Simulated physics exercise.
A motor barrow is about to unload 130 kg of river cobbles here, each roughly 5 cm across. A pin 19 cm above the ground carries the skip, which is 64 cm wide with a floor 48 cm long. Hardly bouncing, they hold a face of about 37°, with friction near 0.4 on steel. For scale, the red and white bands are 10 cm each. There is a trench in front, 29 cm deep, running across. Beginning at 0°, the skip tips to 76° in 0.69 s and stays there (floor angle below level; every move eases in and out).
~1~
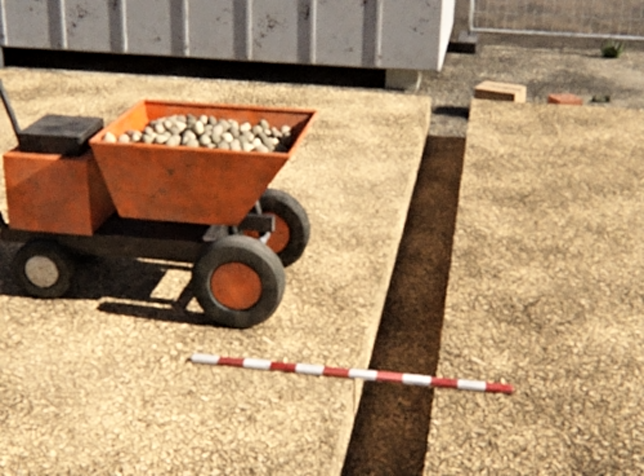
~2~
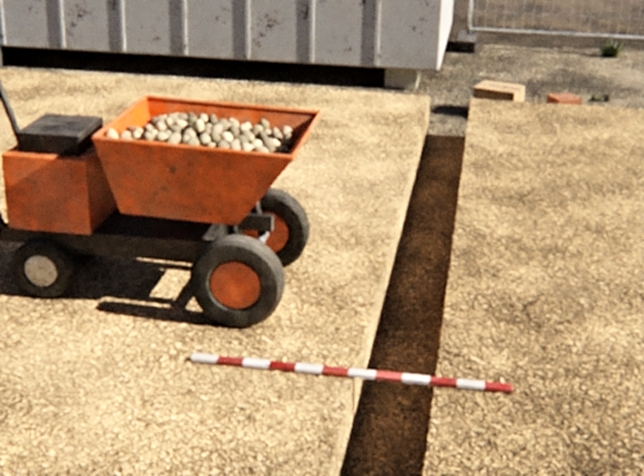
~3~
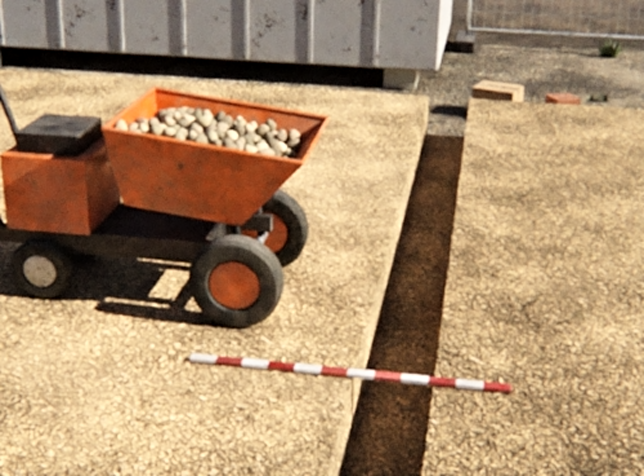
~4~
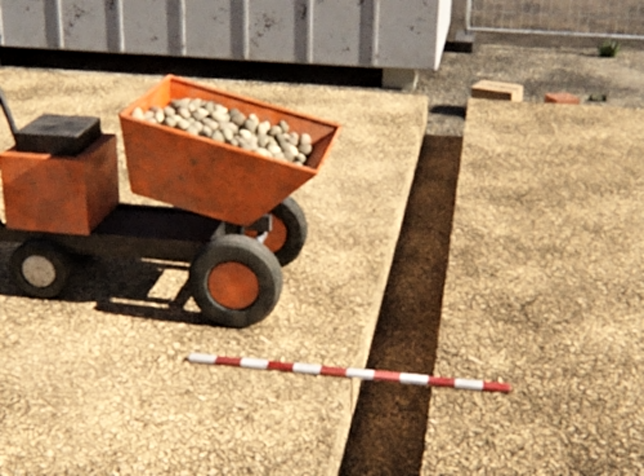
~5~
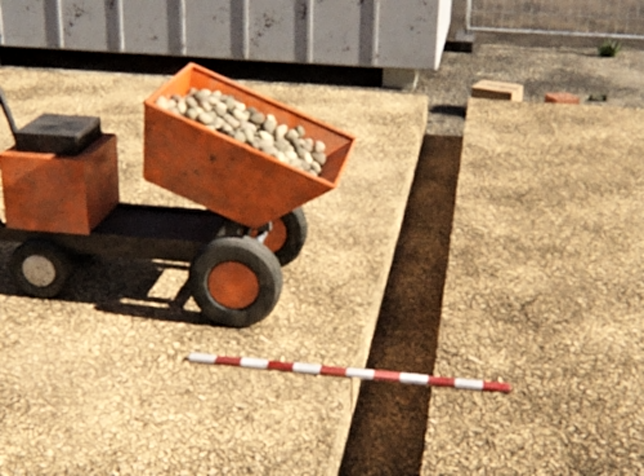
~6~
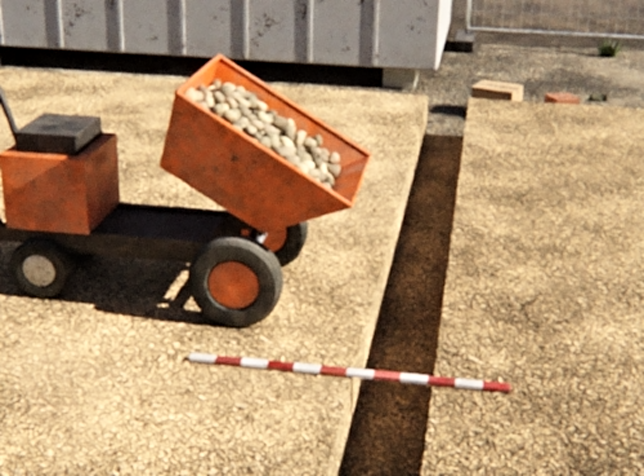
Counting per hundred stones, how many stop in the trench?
Some 64.
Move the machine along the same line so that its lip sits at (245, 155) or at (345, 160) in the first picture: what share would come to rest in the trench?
Some 90 and some 10 per cent, in that order.
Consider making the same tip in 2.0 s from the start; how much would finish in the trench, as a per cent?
Roughly 85 per cent.
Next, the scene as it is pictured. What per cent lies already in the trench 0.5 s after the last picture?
Roughly 25% by that time.
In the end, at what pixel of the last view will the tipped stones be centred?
Resting centre: About (426, 341).
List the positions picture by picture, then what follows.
In the first frame, lip at (289, 157), floor tilted 0°, highest stones at (208, 130).
In the second frame, lip at (293, 158), floor tilted 2°, highest stones at (198, 127).
In the third frame, lip at (302, 164), floor tilted 6°, highest stones at (190, 120).
In the fourth frame, lip at (317, 173), floor tilted 13°, highest stones at (185, 110).
In the fifth frame, lip at (334, 188), floor tilted 21°, highest stones at (200, 101).
In the sixth frame, lip at (351, 206), floor tilted 31°, highest stones at (220, 93).
Then, 0.2 s after the last picture the floor is at 64°, 100 % in the skip; the foremost stones are at (380, 253).
Then, 0.5 s after the last picture the floor is at 76°, 61 % in the skip, 24 % in the trench, 16 % past the trench; the foremost stones are at (486, 311).
Then, 0.8 s after the last picture the floor is at 76°, 16 % in the skip, 47 % in the trench, 37 % past the trench; the foremost stones are past the picture's edge.
Then, 2.8 s after the last picture the floor is at 76°, 0 % in the skip, 64 % in the trench, 36 % past the trench; the foremost stones are past the picture's edge.
